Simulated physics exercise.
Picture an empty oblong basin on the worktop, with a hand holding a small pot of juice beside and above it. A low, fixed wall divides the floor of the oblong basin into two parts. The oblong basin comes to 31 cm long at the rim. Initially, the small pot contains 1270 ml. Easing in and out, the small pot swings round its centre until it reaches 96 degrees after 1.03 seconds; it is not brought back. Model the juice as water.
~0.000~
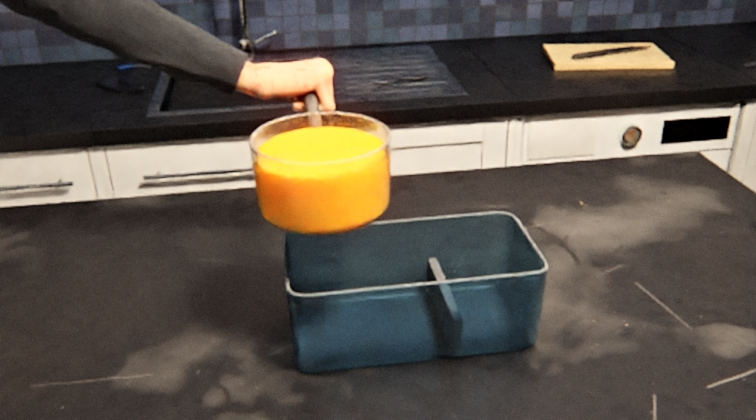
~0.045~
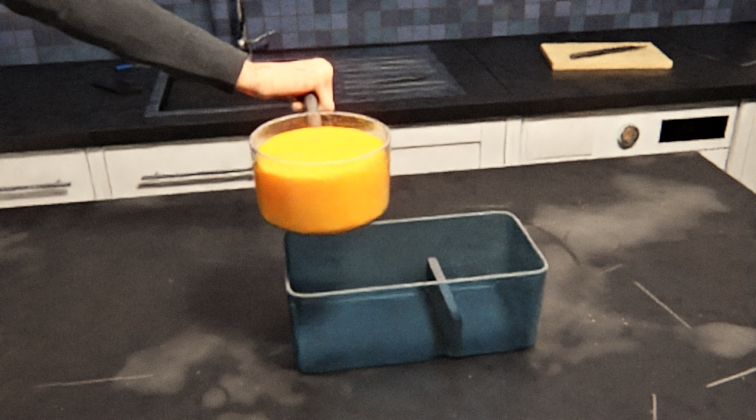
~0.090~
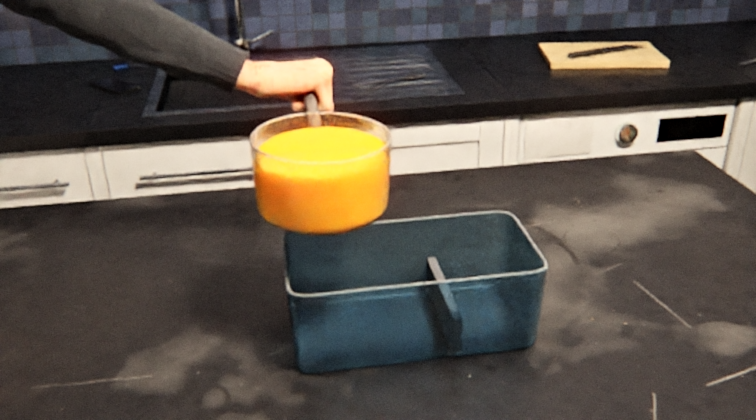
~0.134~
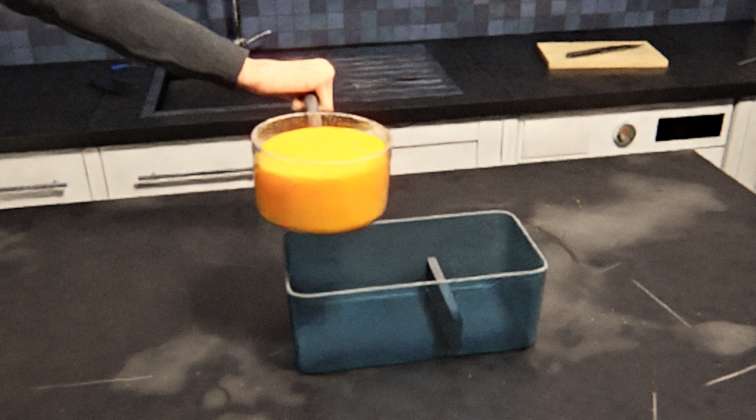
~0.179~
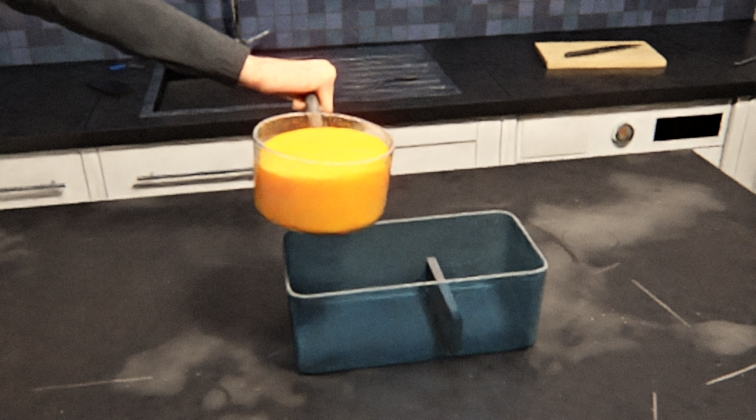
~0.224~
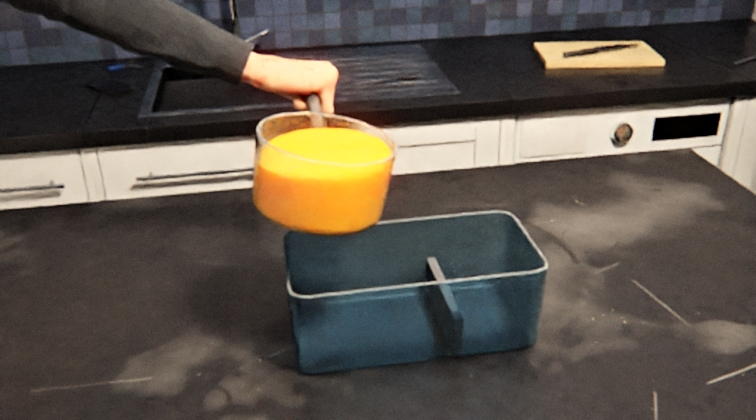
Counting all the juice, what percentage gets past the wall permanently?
The share past the wall is about 43 per cent.
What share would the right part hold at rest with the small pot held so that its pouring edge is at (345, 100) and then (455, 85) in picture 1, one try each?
In turn about 5 and 65 per cent.
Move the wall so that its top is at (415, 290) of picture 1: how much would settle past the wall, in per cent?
Estimate: Close to 70 per cent.
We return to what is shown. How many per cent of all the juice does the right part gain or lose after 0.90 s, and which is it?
A loss, roughly 1.
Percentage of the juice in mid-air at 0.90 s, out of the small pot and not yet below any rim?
Near 10 percent.
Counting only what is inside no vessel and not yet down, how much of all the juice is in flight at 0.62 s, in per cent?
Around 24 in a hundred.
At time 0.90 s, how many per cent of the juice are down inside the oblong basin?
I'd put it at roughly 72 per cent.
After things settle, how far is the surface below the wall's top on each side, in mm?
On the left it's about 28 mm; on the right, about 16 mm.
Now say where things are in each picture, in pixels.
The first frame shows tilt 0°; pouring edge (389, 133); surface from (254, 154) to (386, 144); the oblong basin's rim runs from (286, 263) to (530, 240); the wall's top is at (444, 287).
The second frame shows tilt 0°; pouring edge (389, 133); surface from (254, 154) to (386, 144).
The third frame shows tilt 2°; pouring edge (389, 134); surface from (254, 153) to (386, 145).
The fourth frame shows tilt 4°; pouring edge (390, 137); surface from (255, 154) to (386, 144).
The fifth frame shows tilt 7°; pouring edge (392, 140); surface from (256, 154) to (388, 146).
The sixth frame shows tilt 11°; pouring edge (394, 145); surface from (256, 155) to (390, 147).
Then, 0.62 s in, the tilt is 63° and 67 per cent is still to pour, 3 is left of the wall and 5 right of it.
Then, 0.90 s in, the tilt is 92° and 18 per cent is still to pour, 28 is left of the wall and 44 right of it.
Then, 1.20 s in, the tilt is 96° and 4 per cent is still to pour, 50 is left of the wall and 43 right of it.
Then, 1.53 s in, the tilt is 96° and 1 per cent is still to pour, 56 is left of the wall and 43 right of it.
Finally, 57 per cent lies left of the wall, 43 right of it and 1 outside.
